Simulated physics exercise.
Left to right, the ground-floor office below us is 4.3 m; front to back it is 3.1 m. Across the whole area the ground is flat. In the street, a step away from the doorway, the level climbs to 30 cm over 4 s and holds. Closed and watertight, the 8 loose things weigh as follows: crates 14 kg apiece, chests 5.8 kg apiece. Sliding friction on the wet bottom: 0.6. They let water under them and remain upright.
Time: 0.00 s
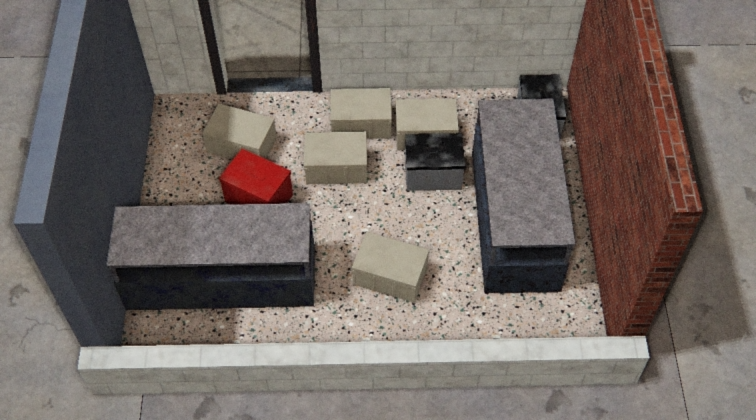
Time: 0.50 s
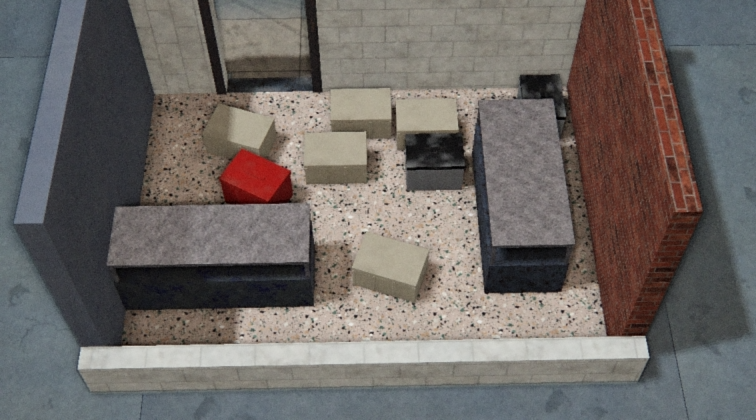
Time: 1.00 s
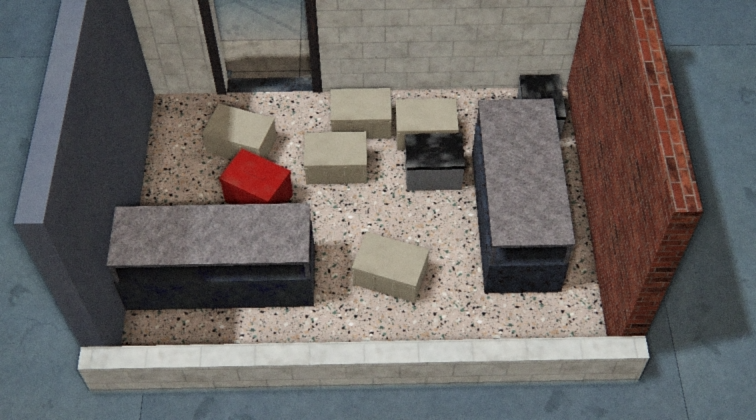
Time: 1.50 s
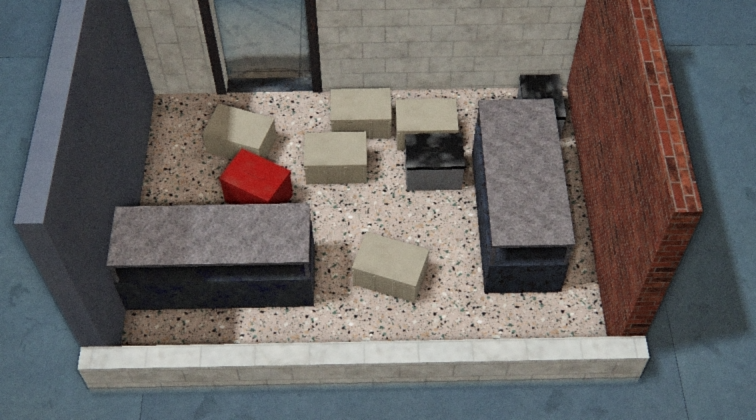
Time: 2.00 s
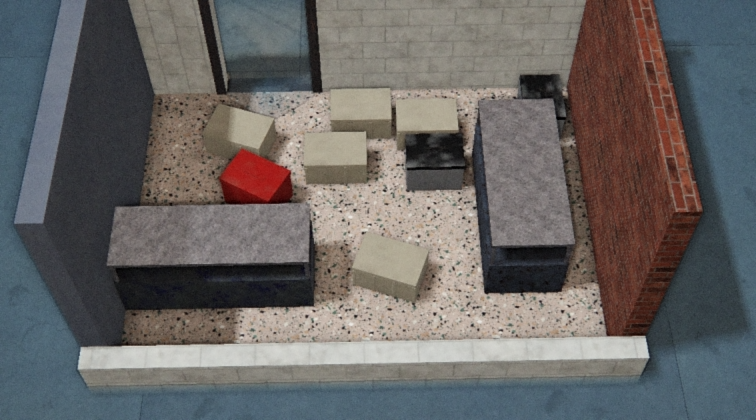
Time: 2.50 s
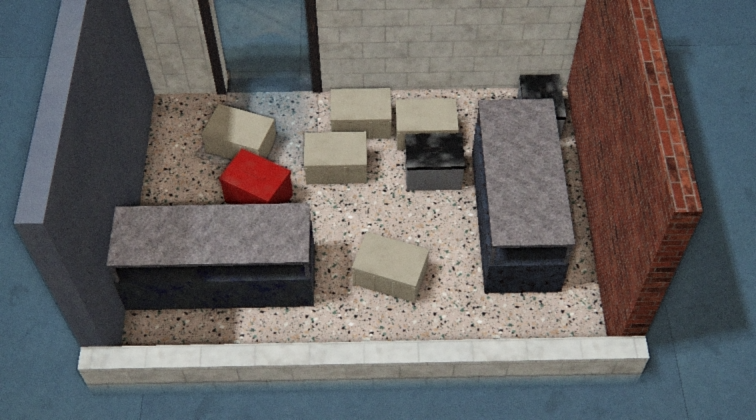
In a walled ground-floor room, water rises outside and starts spreading in through the doorway.
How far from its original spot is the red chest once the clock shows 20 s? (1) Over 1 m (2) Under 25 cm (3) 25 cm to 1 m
3.
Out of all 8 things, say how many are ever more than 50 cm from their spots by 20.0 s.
I get 8.
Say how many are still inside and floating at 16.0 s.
At that time the total is 8.
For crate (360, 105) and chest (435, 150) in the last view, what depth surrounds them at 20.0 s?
First roughly 27 cm, second roughly 23 cm.
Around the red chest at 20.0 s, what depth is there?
Roughly 24 cm deep.
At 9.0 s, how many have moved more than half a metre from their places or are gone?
I count 3.
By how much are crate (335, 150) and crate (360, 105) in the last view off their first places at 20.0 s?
Net displacement, in order: 100 cm; 250 cm.
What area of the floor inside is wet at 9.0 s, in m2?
11.5 m2.
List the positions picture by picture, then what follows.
The red chest at (255, 174) rests on the ground; water covers 0.0 m2; 0 of 8 have shifted, in the first picture.
The red chest at (255, 174), on the bottom; 0.0 m2 under water; 0 of 8 have shifted, in the second picture.
The red chest at (255, 174), on the bottom; 0.0 m2 under water; 0 of 8 have shifted, in the third picture.
The red chest at (255, 174) rests on the ground; water covers 0.0 m2; 0 of 8 have shifted, in the fourth picture.
The red chest at (255, 174) rests on the ground; water covers 0.2 m2; 0 of 8 have shifted, in the fifth picture.
The red chest at (255, 174) rests on the ground; water covers 0.6 m2; 0 of 8 have shifted, in the sixth picture.
After 4.0 s the red chest is near (239, 208), 0.4 m from its start, aground; 0 afloat.
After 9.0 s the red chest is near (174, 134), 0.9 m from its start, afloat; 7 afloat.
After 16.0 s the red chest is near (196, 124), 0.7 m from its start, afloat; 8 afloat.
After 20.0 s the red chest is near (227, 118), 0.6 m from its start, afloat; 8 afloat.
